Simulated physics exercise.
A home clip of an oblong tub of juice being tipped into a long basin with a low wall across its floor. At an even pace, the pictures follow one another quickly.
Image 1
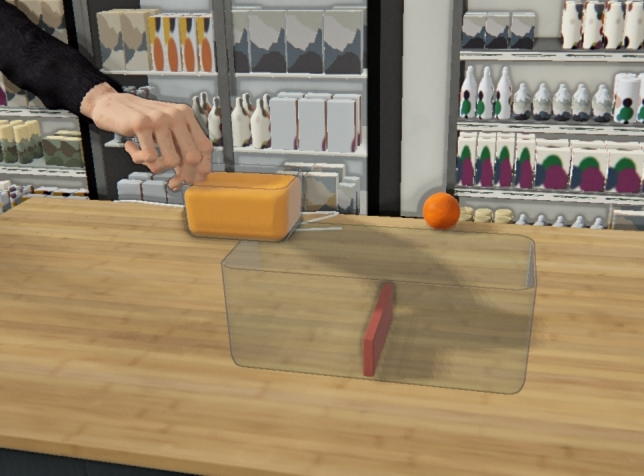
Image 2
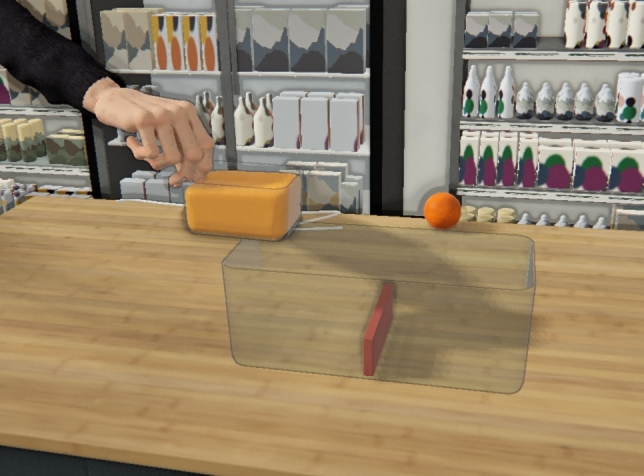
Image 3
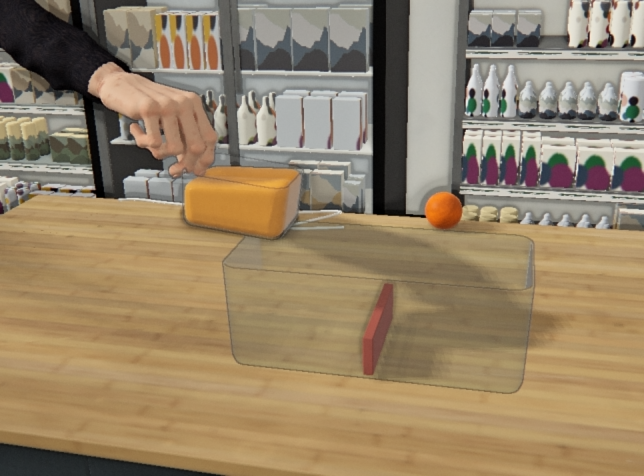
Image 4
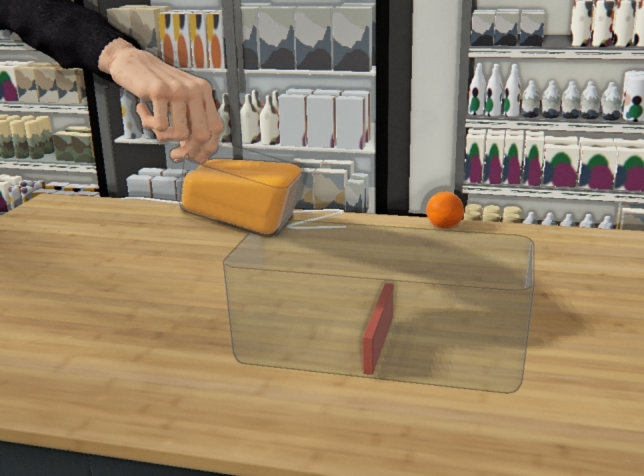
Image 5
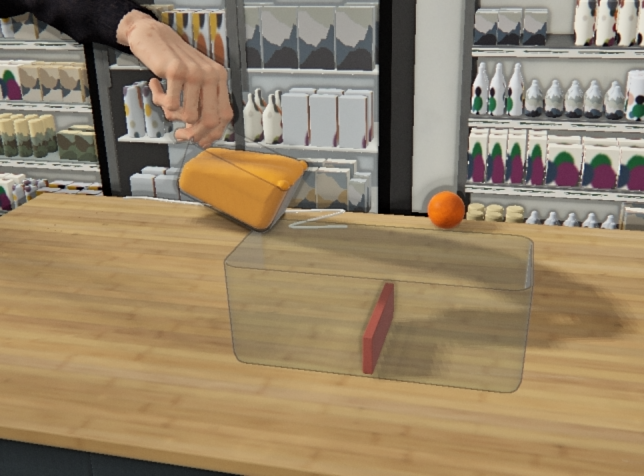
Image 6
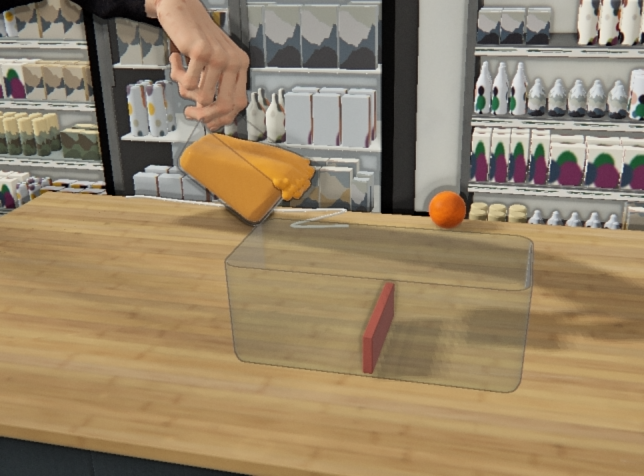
An oblong tub of orange juice tilts rightward beneath a hand, and juice bulges over its rim.
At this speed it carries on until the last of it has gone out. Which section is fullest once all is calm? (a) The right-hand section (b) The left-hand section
The answer is a.
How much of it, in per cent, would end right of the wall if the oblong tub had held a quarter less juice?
Result: Around 55 per cent.
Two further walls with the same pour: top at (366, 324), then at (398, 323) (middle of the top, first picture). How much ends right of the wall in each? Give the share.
Estimated: 75 % first, 35 % second.
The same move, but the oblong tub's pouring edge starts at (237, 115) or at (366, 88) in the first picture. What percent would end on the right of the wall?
About 15 per cent, then about 75 per cent.
A moment on, the tilt is 106° and 21 per cent is still to pour, 23 is left of the wall and 4 right of it.
Next, the tilt is 115° and 0 per cent is still to pour, 21 is left of the wall and 74 right of it.
Then the tilt is 115° and 0 per cent is still to pour, 30 is left of the wall and 66 right of it.
Later the tilt is 115° and 0 per cent is still to pour, 32 is left of the wall and 66 right of it.
In the end 32 per cent lies left of the wall, 66 right of it and 2 outside.
